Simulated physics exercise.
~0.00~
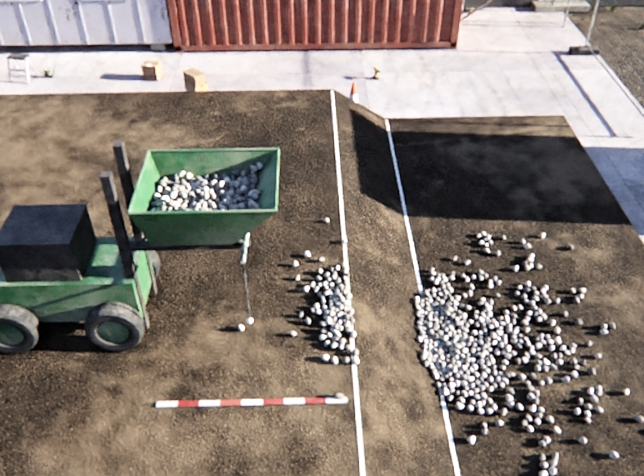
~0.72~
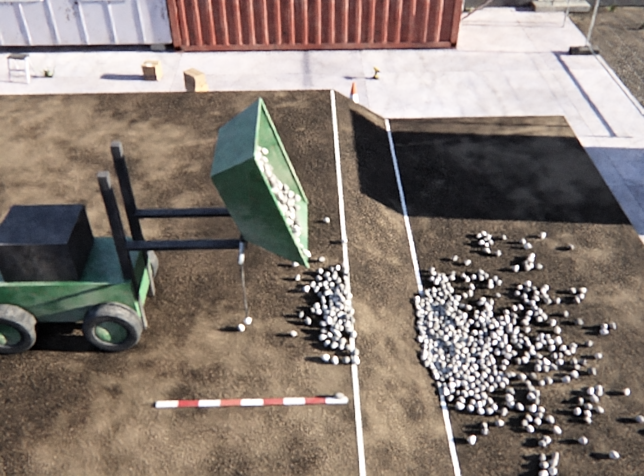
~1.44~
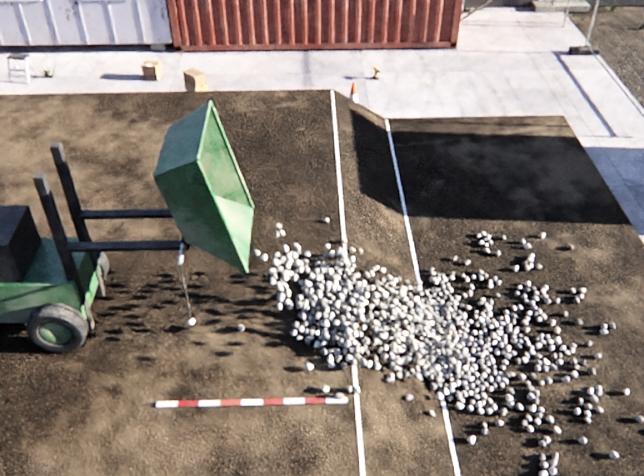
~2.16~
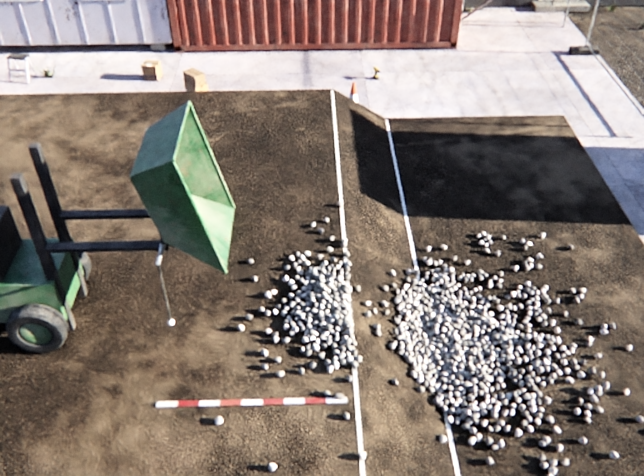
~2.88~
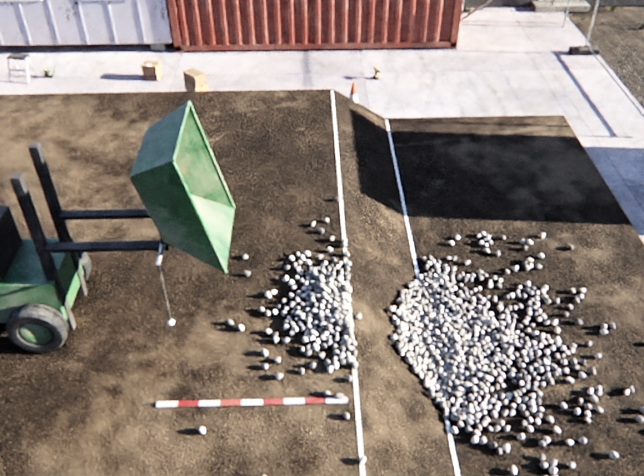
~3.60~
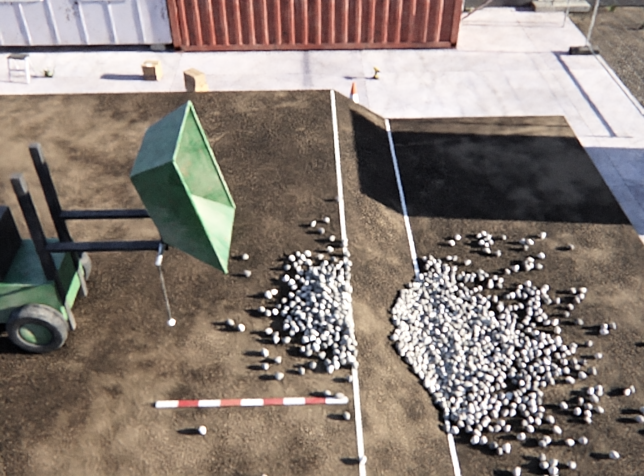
On a sunlit dirt yard seen from above and to one side, a green forklift at left holds up a green skip of pale round stones, with red and white containers behind. Similar stones already lie by two white lines and across the ground at right, above a red-and-white striped pole. The skip tips steeply to the right, and the machine backs away left as stones pour out and tumble across the lines. The flow then thins and settles, leaving the skip empty and still tilted beside a smaller heap and a larger, wider spread.
